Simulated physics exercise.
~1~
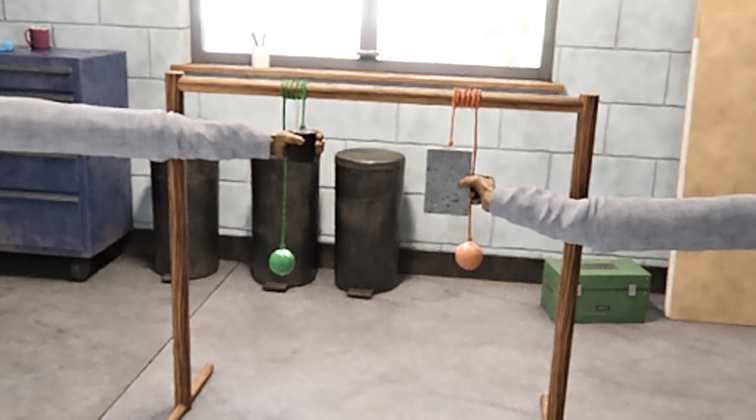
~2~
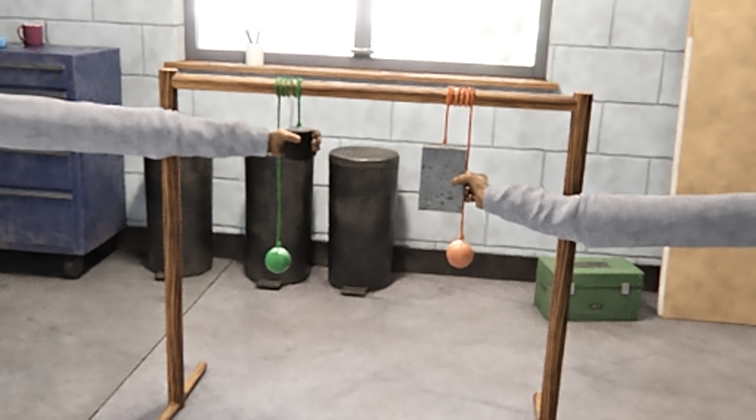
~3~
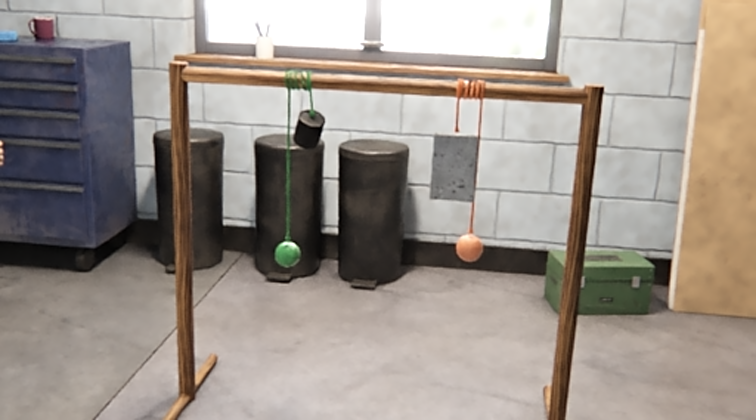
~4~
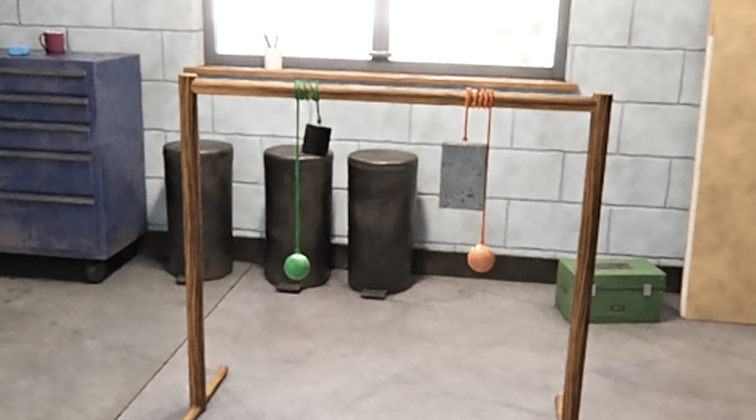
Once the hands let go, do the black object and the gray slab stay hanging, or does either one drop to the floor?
Both stay hanging. The black object is held up by its green cord, and the gray slab keeps its height on the orange one.
